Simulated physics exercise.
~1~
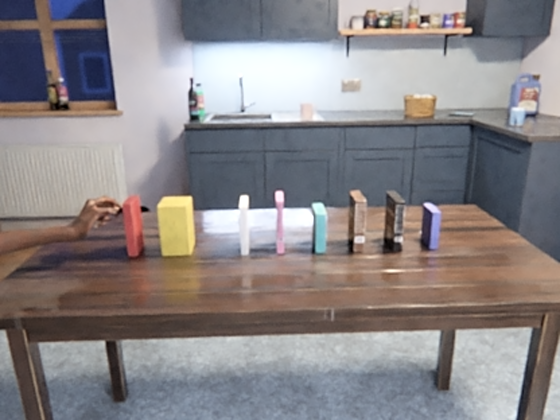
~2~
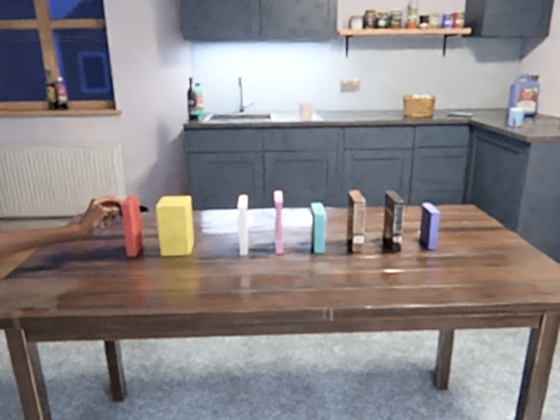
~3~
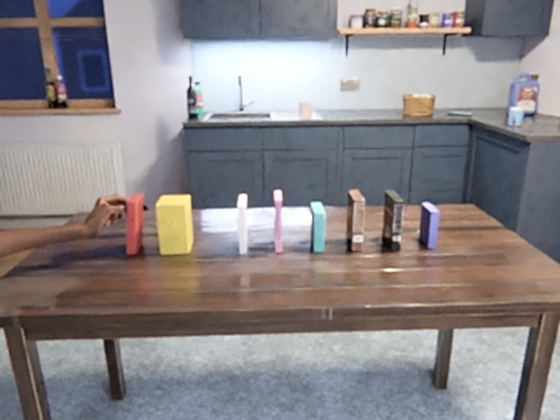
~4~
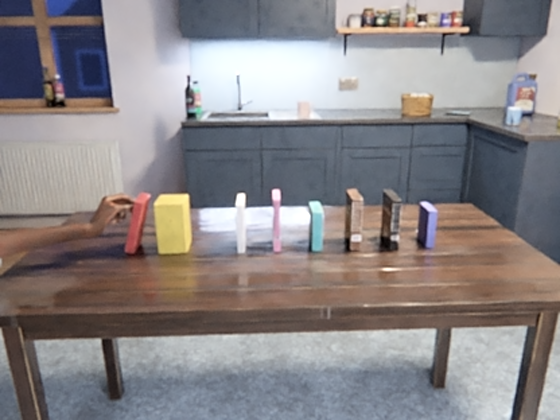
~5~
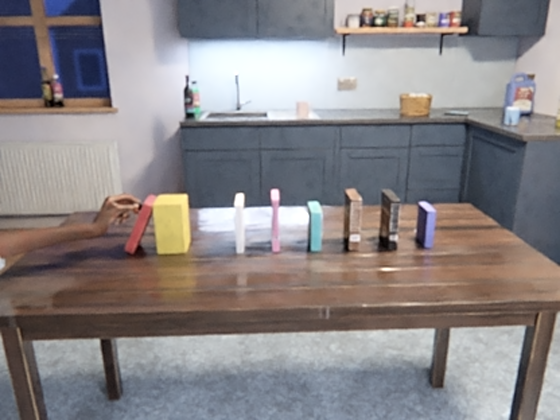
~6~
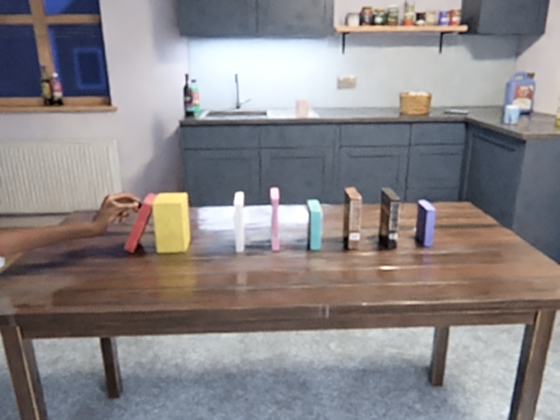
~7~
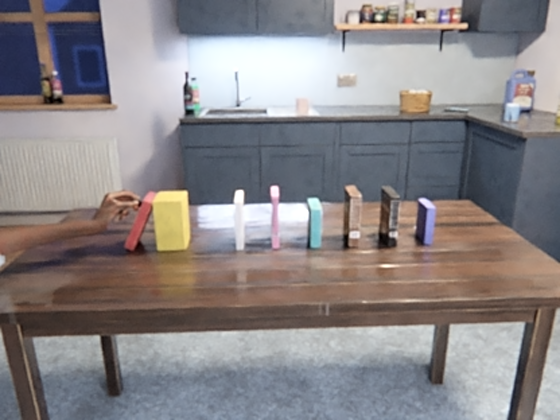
A hand at the left of a wooden table gently tipped a red block to the right until it leaned against a thick yellow block, which stayed put, and the white, pink, turquoise and other upright pieces farther along the row remained standing.
